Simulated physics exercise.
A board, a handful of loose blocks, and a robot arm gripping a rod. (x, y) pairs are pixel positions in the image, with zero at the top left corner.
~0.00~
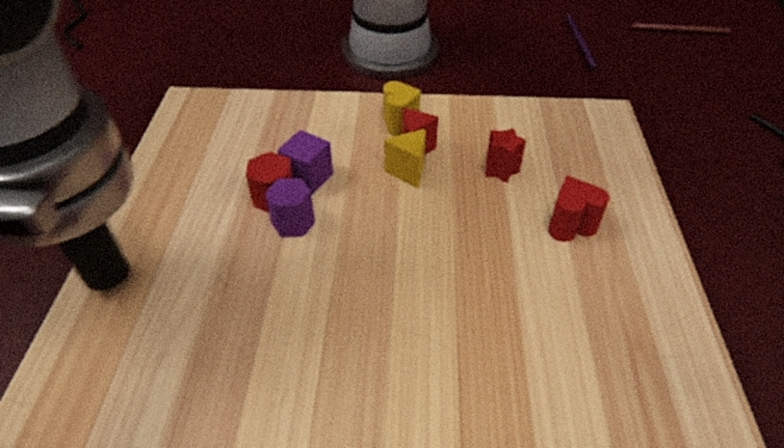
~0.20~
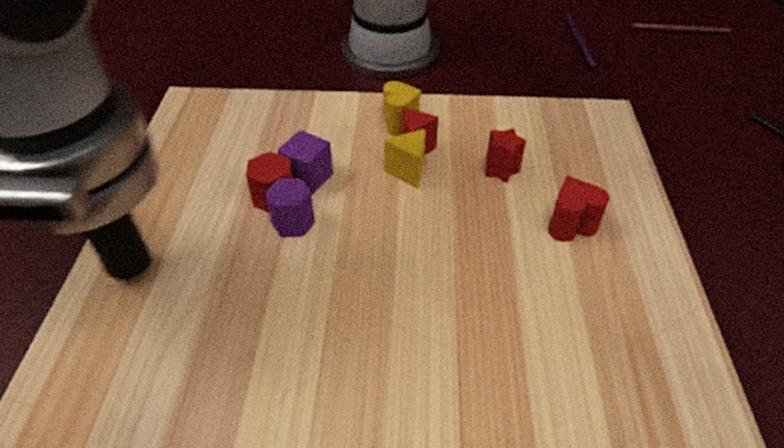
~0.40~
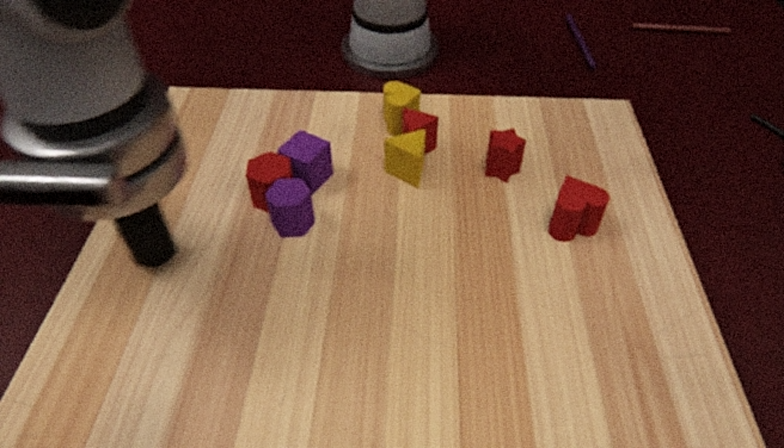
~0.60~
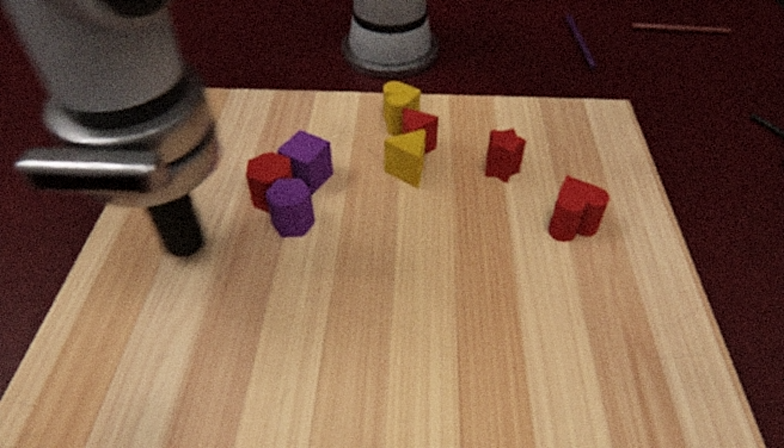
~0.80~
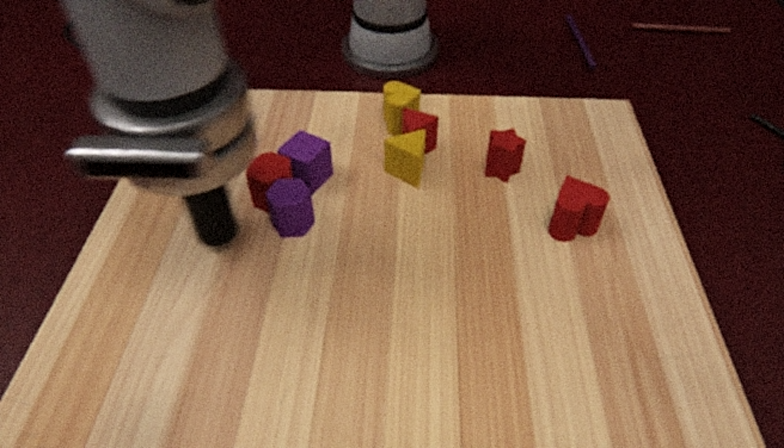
A robot arm holding a dark rod reaches in at the left of a striped wooden board, seen from above at an angle by a still camera. A red and two purple blocks cluster left of centre, two yellow blocks and a red one sit near the top middle, and more red blocks stand to the right. The arm slides the rod steadily rightward and slightly up toward the cluster, while every block stays still.
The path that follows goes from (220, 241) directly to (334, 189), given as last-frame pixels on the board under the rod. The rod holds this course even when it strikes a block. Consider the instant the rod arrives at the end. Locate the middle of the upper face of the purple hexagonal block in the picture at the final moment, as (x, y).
It comes to (336, 187).
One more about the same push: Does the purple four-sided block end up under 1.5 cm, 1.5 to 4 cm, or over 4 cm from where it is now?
That one ends up 1.5 to 4 cm from where it is now.
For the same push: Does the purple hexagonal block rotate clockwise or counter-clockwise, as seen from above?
Its spin: Clockwise.
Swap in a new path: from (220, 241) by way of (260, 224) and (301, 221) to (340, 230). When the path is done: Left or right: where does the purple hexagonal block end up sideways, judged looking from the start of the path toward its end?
So, looking from the first point of the path to the last, the purple hexagonal block moves rightwards.
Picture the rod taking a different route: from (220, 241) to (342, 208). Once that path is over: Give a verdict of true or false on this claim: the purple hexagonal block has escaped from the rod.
It is false.
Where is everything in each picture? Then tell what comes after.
Rod's lower end at (106, 274); red hexagonal block at (268, 166); purple hexagonal block at (288, 192); purple four-sided block at (304, 146); yellow three-sided block at (409, 141), in the first picture.
Rod at (129, 263); blocks still, in the second picture.
Rod at (155, 252); blocks still, in the third picture.
Rod at (184, 241); blocks still, in the fourth picture.
Rod at (217, 232); red hexagonal block at (268, 166); purple hexagonal block at (288, 192); purple four-sided block at (304, 146); yellow three-sided block at (409, 141), in the fifth picture.
The first path, step by step. One third of the way, rod at (258, 213); red hexagonal block at (272, 163); purple hexagonal block at (297, 190); purple four-sided block at (306, 143).
Two thirds of the way, rod at (297, 196); red hexagonal block at (283, 148), turned 35° anticlockwise; purple hexagonal block at (327, 187), turned 65° clockwise; purple four-sided block at (317, 131), turned 20° clockwise.
At the end, rod at (333, 180); red hexagonal block at (285, 146), turned 45° anticlockwise; purple hexagonal block at (335, 187), turned 85° clockwise; purple four-sided block at (319, 129), turned 25° clockwise; yellow three-sided block still.
